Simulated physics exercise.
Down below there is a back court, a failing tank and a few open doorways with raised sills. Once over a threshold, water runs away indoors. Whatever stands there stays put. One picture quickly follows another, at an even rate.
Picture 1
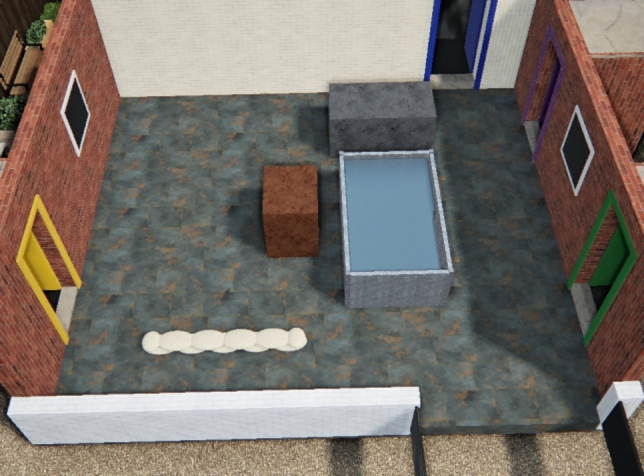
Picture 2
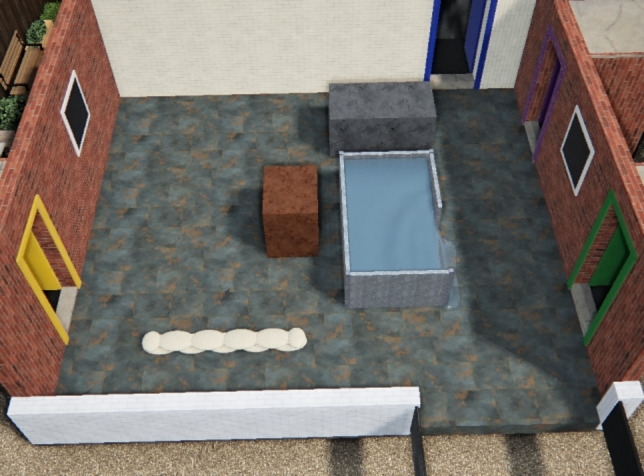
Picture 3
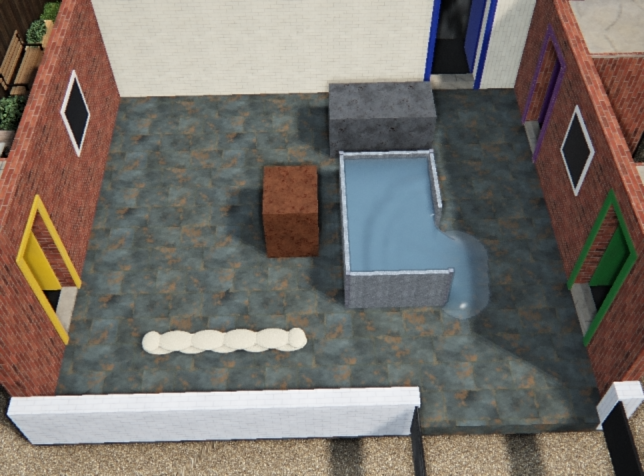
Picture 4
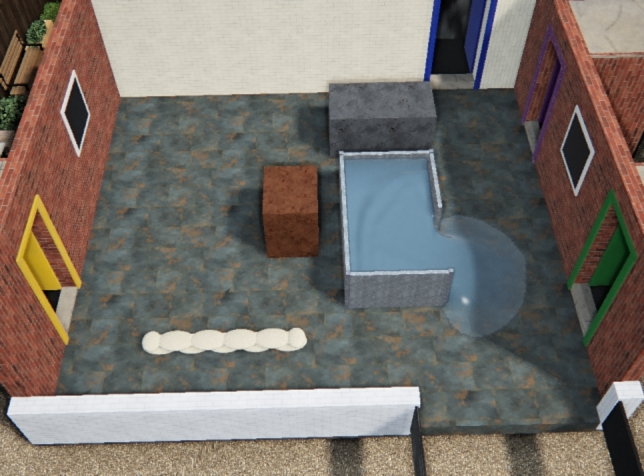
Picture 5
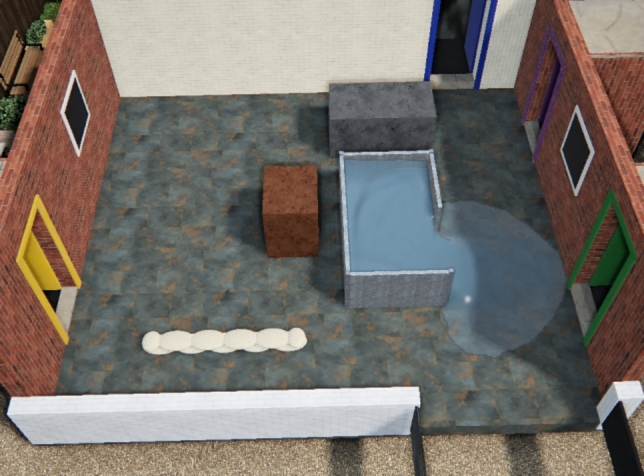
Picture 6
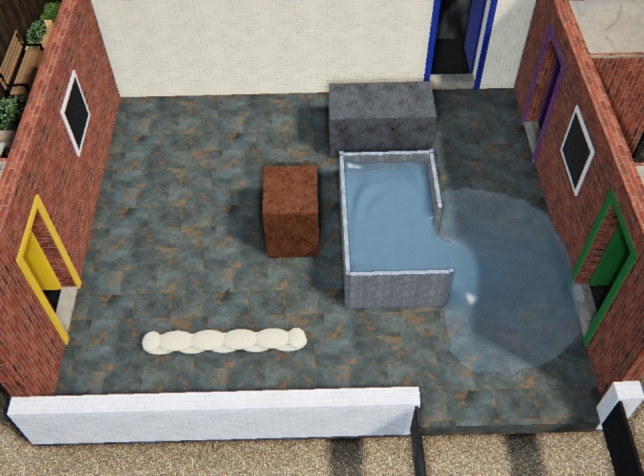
A rectangular tank of still water in a brick-walled court opened at its right side, and water poured through the gap, spreading across the dark paving in a widening rounded pool toward the green doorway.
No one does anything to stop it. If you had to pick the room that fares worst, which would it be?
I would pick the green room.
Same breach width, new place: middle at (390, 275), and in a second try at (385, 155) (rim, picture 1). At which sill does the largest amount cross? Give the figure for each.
Try one: The yellow door; try two: The purple one.
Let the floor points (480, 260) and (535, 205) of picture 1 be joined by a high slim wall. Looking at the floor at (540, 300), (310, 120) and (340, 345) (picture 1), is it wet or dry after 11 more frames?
Taking the points in order, they are swamped, spared and spared.
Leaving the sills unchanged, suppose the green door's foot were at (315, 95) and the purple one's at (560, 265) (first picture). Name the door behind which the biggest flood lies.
Door with the most inflow: The purple-painted one.
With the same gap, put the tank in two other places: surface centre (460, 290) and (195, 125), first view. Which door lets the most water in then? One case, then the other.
Case 1: The green one; case 2: The purple-painted one.
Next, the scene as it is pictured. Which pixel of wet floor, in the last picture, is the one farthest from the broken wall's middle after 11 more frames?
About at (510, 92).
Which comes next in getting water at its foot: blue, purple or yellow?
It's the purple-painted one.
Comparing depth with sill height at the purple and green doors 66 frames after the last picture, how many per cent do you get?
Around 60 in a hundred for the first and 40 in a hundred for the second.
A moment on, water covers 15 % of the floor; yellow door not reached, green door some in, purple door not reached, blue door not reached.
Next, water covers 20 % of the floor; yellow door not reached, green door a lot in, purple door wet at the sill, nothing in, blue door not reached.
Then, water covers 30 % of the floor; yellow door not reached, green door a lot in, purple door wet at the sill, nothing in, blue door wet at the sill, nothing in.
Later, water covers 40 % of the floor; yellow door not reached, green door a lot in, purple door wet at the sill, nothing in, blue door wet at the sill, nothing in.
In the end, water covers 60 % of the floor; yellow door not reached, green door a lot in, purple door wet at the sill, nothing in, blue door wet at the sill, nothing in; the green door has let in the most.
